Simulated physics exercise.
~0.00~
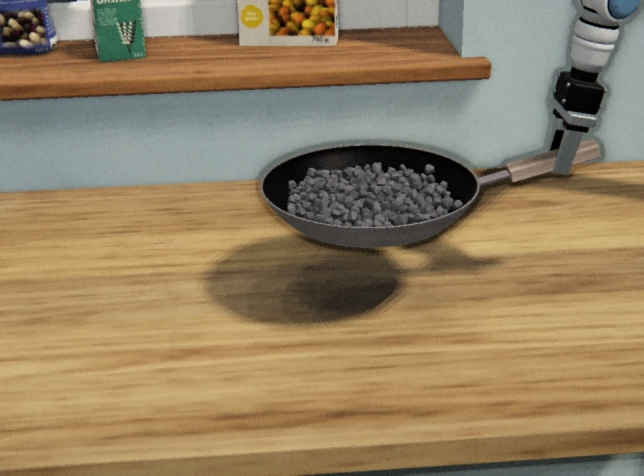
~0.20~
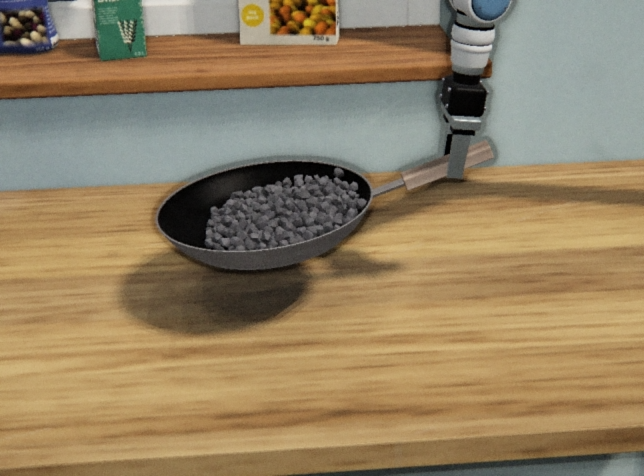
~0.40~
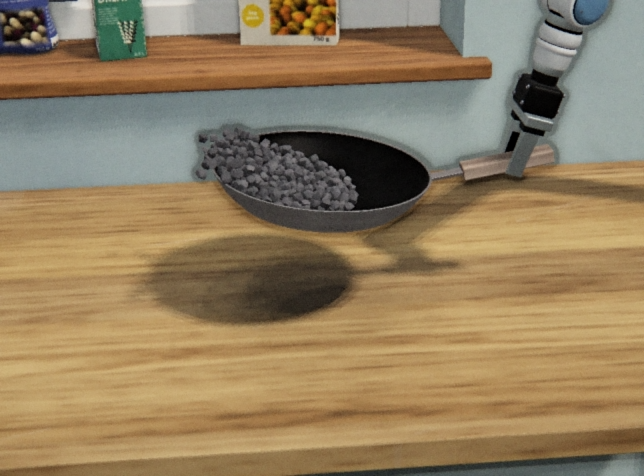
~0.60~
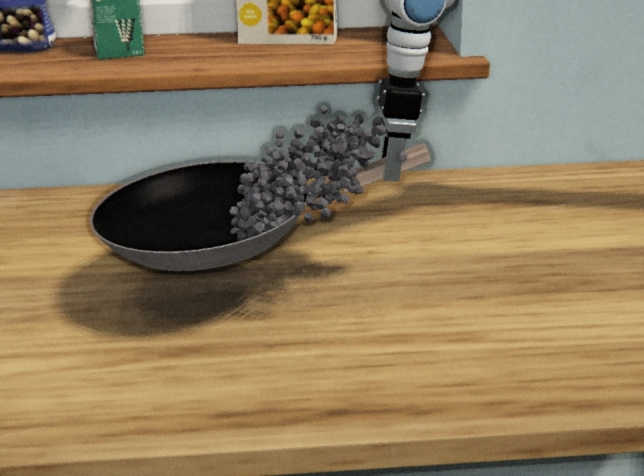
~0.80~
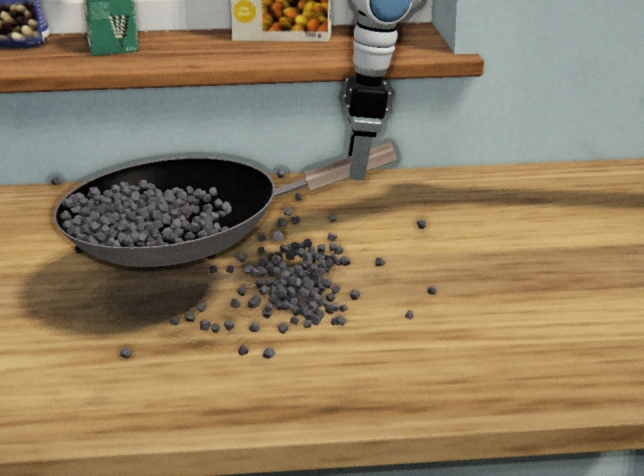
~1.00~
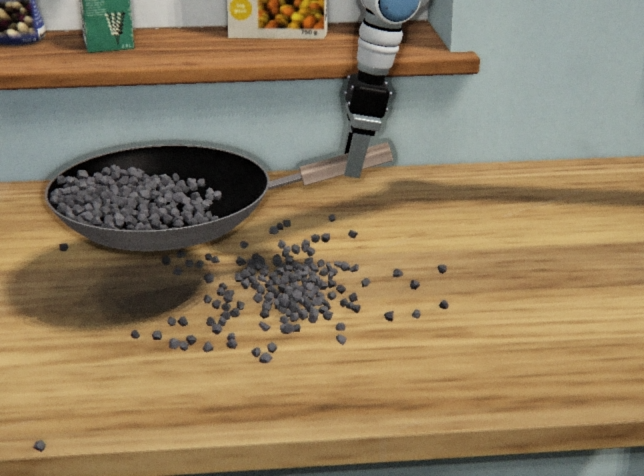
Above a wooden counter, a robot arm jerks a pan of pebbles around, spilling many.
